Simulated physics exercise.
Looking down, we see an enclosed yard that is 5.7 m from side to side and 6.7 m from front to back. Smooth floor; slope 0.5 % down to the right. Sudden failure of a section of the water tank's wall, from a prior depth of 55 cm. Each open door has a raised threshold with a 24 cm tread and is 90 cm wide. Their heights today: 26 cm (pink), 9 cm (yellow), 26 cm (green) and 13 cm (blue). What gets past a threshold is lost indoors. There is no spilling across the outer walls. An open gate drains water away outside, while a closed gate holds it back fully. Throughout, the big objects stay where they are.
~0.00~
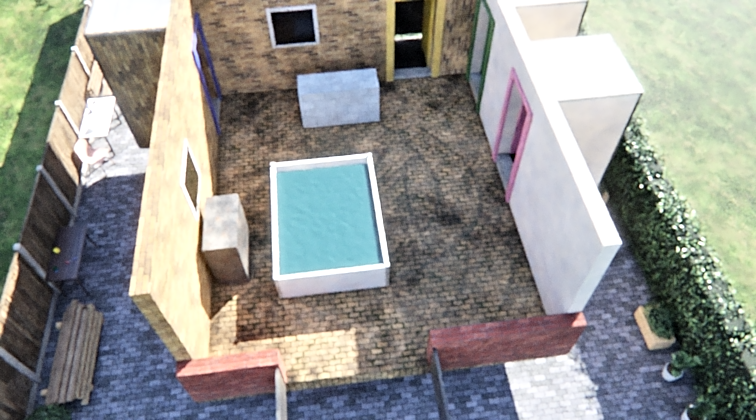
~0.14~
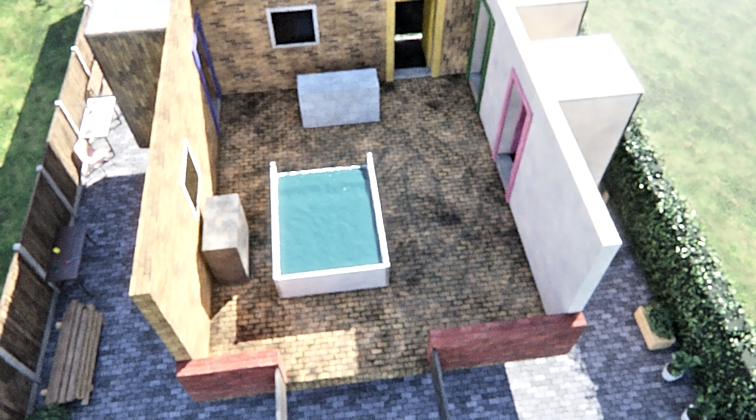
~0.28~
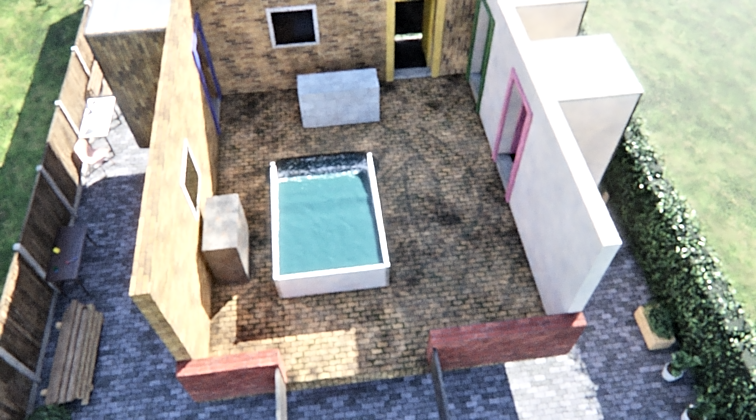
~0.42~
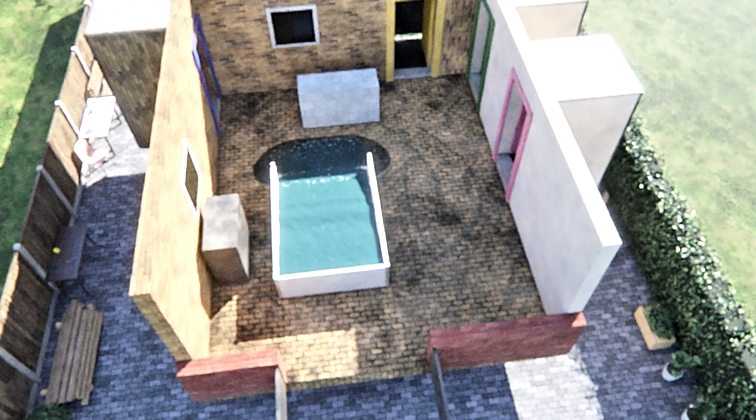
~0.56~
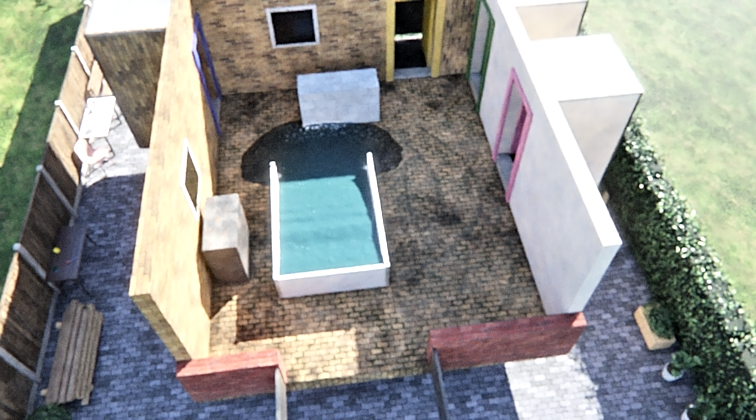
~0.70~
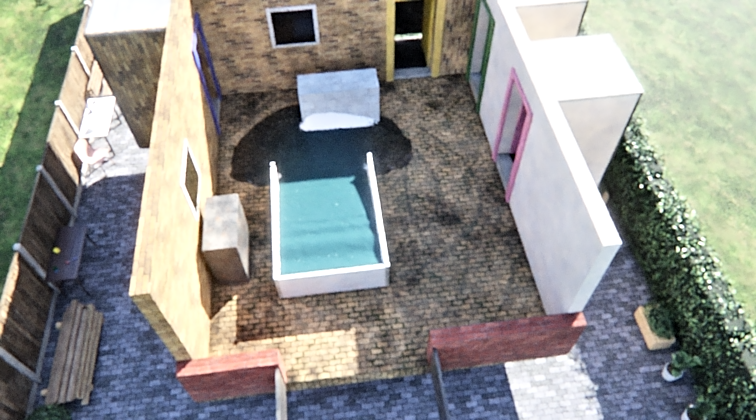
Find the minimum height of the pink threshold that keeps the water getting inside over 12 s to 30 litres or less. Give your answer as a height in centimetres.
Roughly 7 cm.
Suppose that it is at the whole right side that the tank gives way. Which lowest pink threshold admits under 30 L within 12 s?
About 25 centimetres.
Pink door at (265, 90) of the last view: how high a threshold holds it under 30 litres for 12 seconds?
Minimum: Close to 19 cm.
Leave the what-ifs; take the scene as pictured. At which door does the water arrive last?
Final door: Pink.
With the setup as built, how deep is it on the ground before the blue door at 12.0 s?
Depth: Near 5.0 cm.
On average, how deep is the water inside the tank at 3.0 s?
Some 16 cm.
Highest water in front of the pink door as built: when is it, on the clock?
The depth peaks at about 3.6 seconds.
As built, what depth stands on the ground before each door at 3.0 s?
At the pink door the depth is 8 cm, at yellow 5 cm, at green 19 cm and at blue 28 cm.
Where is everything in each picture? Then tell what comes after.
The first picture shows still water, 55 cm deep, in the water tank at (327, 215); the pink door at (510, 145) is dry.
In the second picture, water pours out on the far side and has run 0.2 m, to a hidden place; about 10 cm deep outside, 55 cm at the back.
In the third picture, the front is at (291, 160), 0.7 m from the gap on the far side; 1.3 m2 of floor is wet, 55 cm left at the back.
In the fourth picture, water pours out on the far side and has run 1.2 m, to (293, 143); about 8 cm deep outside, 55 cm at the back.
In the fifth picture, the front is at (289, 125), 1.7 m from the gap on the far side; 4.0 m2 of floor is wet, 55 cm left at the back.
In the sixth picture, the gap is on the far side, the front 2.3 m out at (296, 107); the back of the water tank holds 54 cm; the pink door at (510, 145), 3.6 m from the gap, is still 2.2 m from the nearest water.
After 1.4 s water covers 25 % of the floor, deepest (38 cm) near (321, 138); it has not reached the pink door.
After 3.0 s water covers 45 % of the floor, deepest (30 cm) near (220, 124); 8 cm at the pink door, 0 litres in over its 26 cm threshold.
After 12.0 s water covers 100 % of the floor, deepest (12 cm) near (547, 336); 7 cm at the pink door, 0 litres in over its 26 cm threshold.
At the pink door as built, the water arrived by 2.8 s and peaked near 11 cm at 3.6 s.
Run again over the same 12 s with other heights there, 54 litres in over 5.5 cm, 21 litres over 7.5 cm. The limit of 30 litres is kept from about 7 cm up.
